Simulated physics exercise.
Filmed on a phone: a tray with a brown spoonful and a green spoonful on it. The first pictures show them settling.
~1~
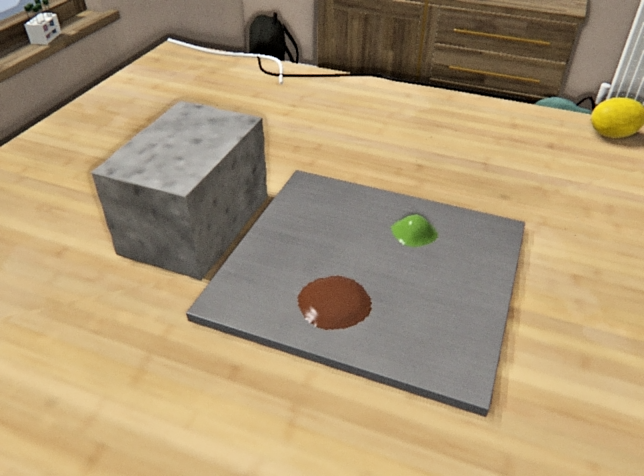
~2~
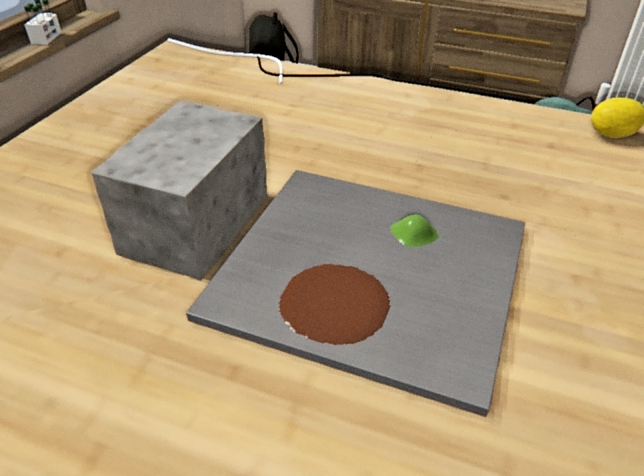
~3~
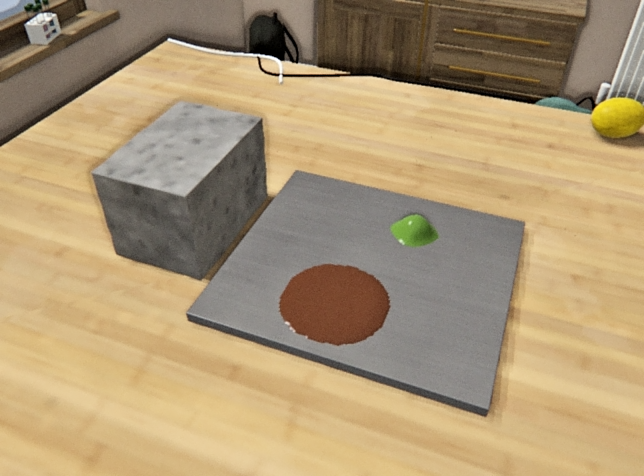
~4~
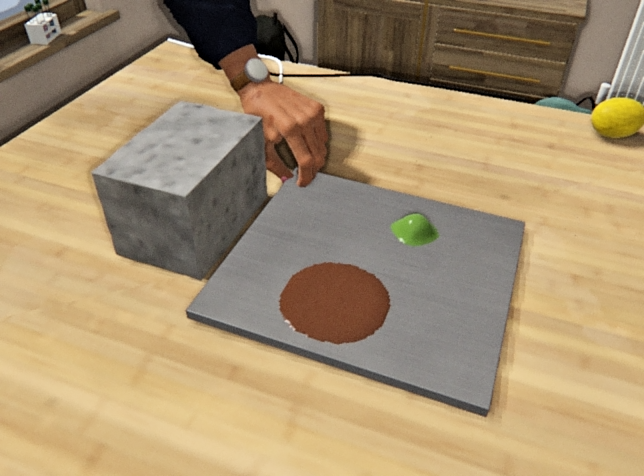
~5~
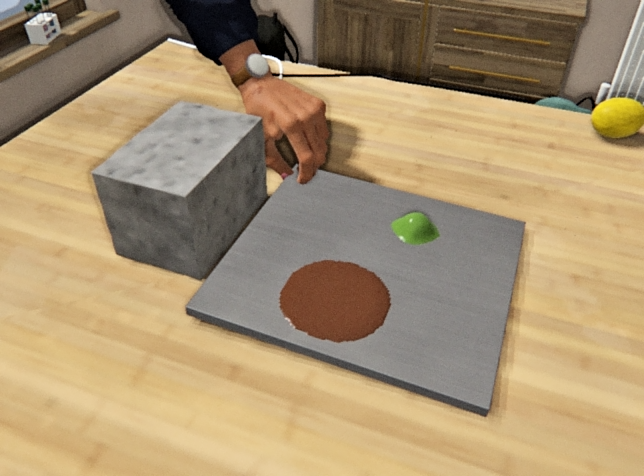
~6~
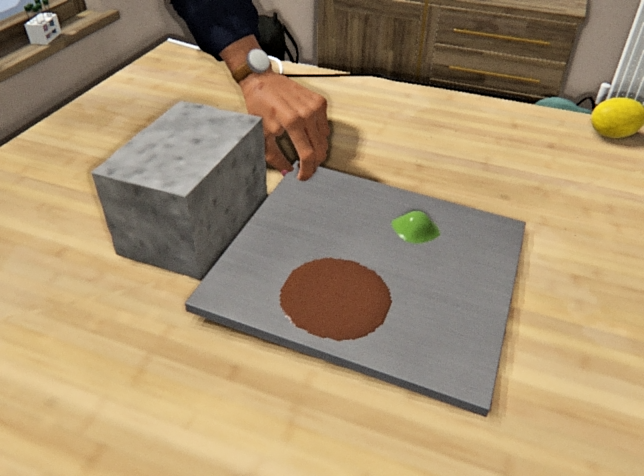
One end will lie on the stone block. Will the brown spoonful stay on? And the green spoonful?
The brown spoonful slides over the edge and the green spoonful holds its ground.
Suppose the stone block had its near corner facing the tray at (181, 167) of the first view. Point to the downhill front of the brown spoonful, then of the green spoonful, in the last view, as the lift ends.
In turn (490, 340) and (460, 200).
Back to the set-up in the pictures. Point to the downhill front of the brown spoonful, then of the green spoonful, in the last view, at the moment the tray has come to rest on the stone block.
In turn (464, 323) and (452, 211).
A moment on, slope about 25°; the brown spoonful has crept down a long way; the green spoonful has not moved.
Further on, the brown spoonful is dripping off the low end; the green spoonful has not moved.
When it is over, slope about 25°; the brown spoonful is dripping off the low end; the green spoonful has not moved.
